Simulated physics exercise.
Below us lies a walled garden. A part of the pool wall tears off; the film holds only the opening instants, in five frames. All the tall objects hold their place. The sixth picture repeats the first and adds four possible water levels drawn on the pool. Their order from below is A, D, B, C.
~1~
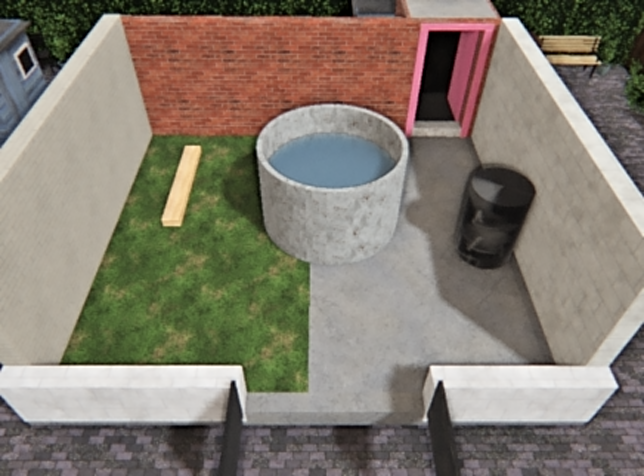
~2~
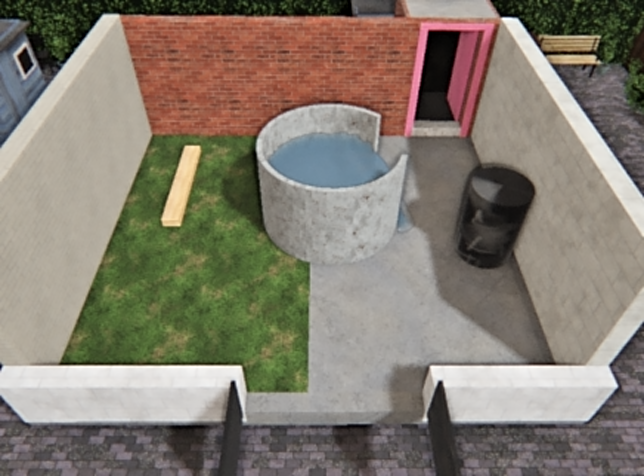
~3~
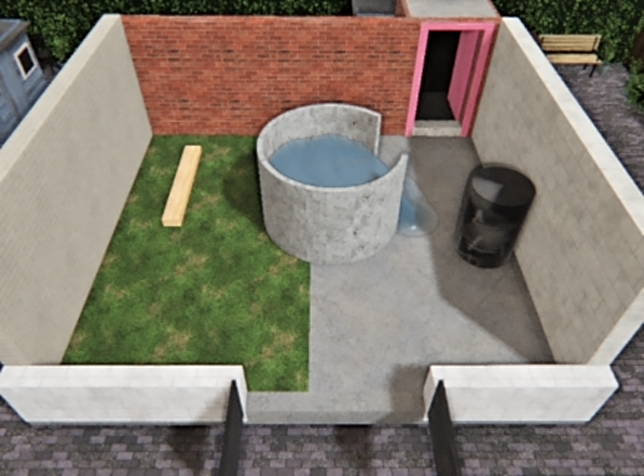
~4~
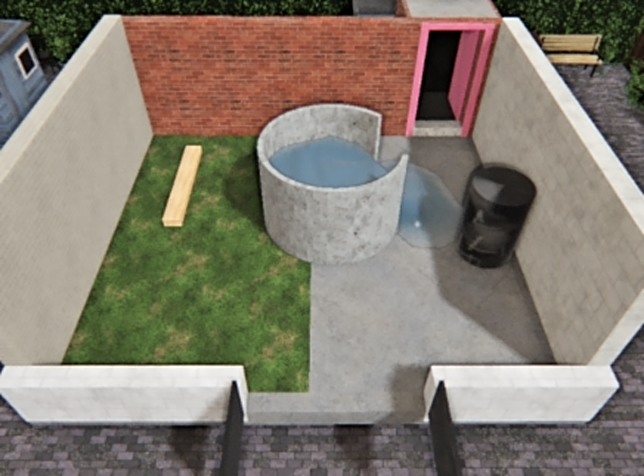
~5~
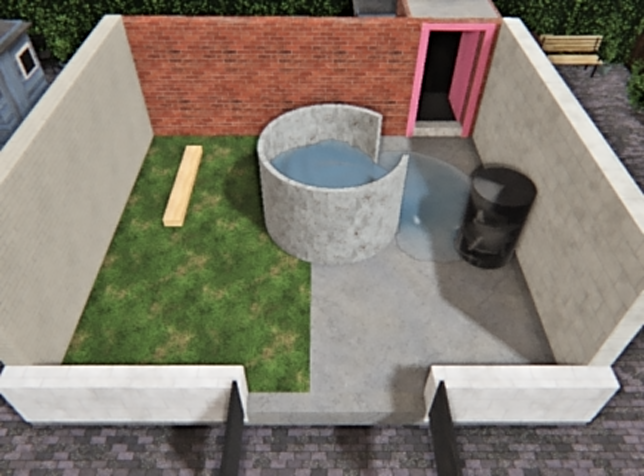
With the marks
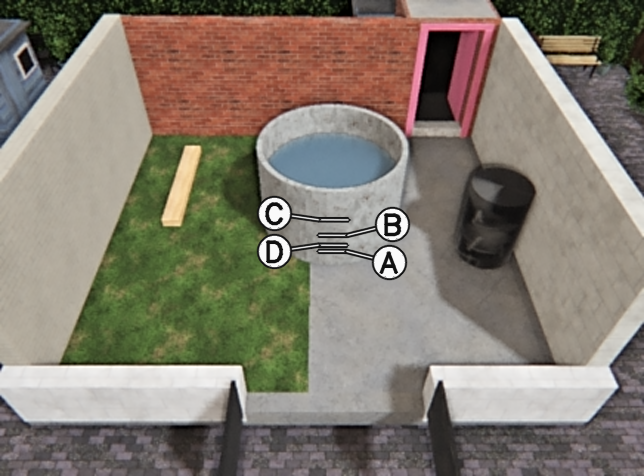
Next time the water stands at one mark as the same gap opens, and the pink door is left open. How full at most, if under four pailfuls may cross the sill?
The limit is D.
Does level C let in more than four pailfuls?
Yes.
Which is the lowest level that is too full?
B.
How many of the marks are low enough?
Two of the four.
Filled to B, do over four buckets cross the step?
Yes, it does.
In white, A at (332, 251); B at (333, 235); C at (333, 219); D at (332, 245); from the bottom up A, D, B, C.
For level A, nothing gets over.
For level B, about 7 bucketfuls get in.
For level C, dozens of bucketfuls pour in.
For level D, a splash gets over, under a bucket.
